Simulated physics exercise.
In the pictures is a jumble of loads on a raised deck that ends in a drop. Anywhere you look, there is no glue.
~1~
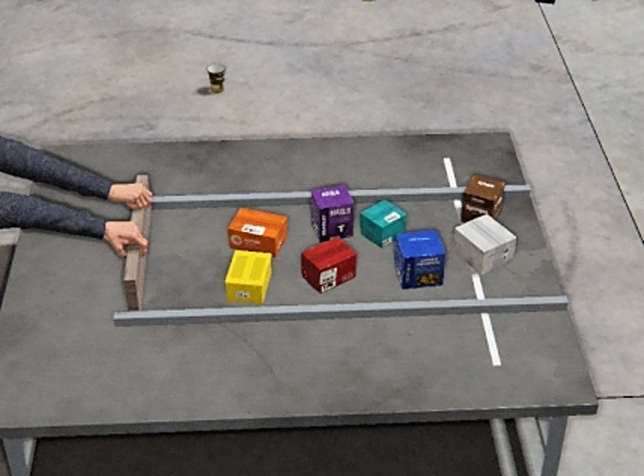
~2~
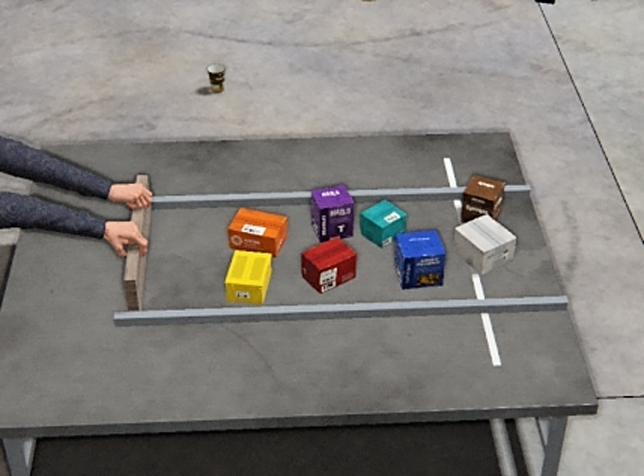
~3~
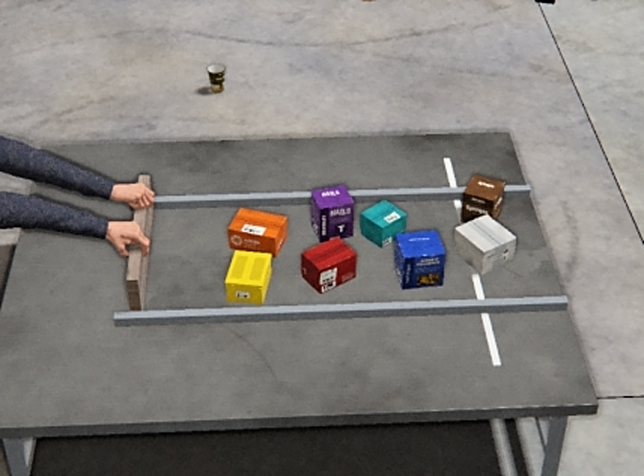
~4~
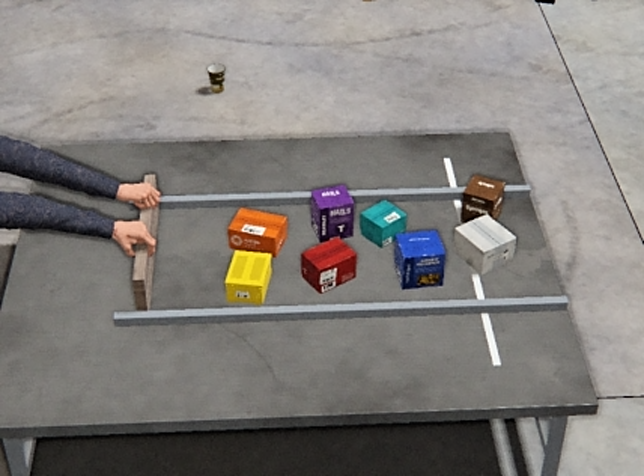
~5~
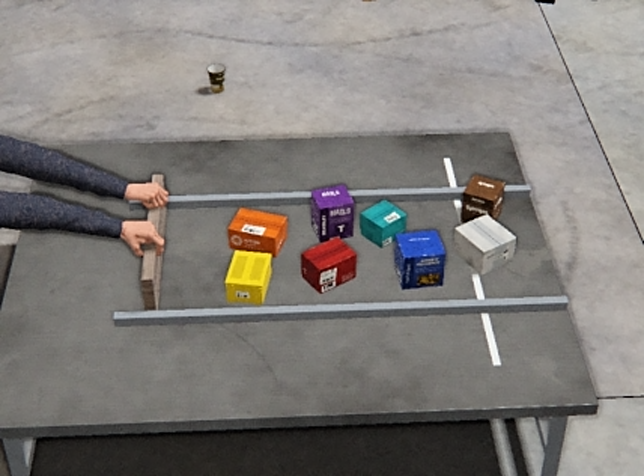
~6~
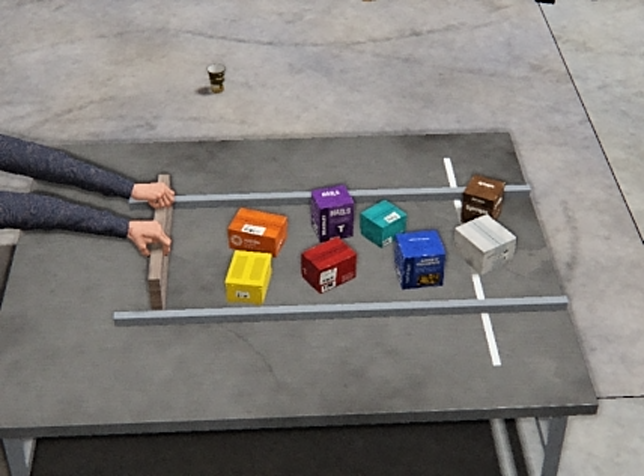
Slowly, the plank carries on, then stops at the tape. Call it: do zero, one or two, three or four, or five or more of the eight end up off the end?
Three or four end up off it.
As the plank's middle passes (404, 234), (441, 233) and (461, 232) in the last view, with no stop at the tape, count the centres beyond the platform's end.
Respectively, 0, 3 and 4.
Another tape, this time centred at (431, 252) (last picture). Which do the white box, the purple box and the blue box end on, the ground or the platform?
Looking at each: The white box goes off, the purple box remains on top, the blue box remains on top.
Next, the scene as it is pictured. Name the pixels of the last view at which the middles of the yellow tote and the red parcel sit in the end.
You'll see the yellow tote at (494, 268), with the red parcel at (536, 266).
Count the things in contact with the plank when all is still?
2 in contact.
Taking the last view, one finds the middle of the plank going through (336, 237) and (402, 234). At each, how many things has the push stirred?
That makes 6 at the first spot and 8 at the second.
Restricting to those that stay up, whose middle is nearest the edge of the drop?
Purple box.
A little later, none off yet; brown box at rest near (483, 202); white box at rest near (484, 245); blue box at rest near (419, 260).
When it is over, the number that fall off is three or four; down, turquoise parcel, blue box, white box and brown box.
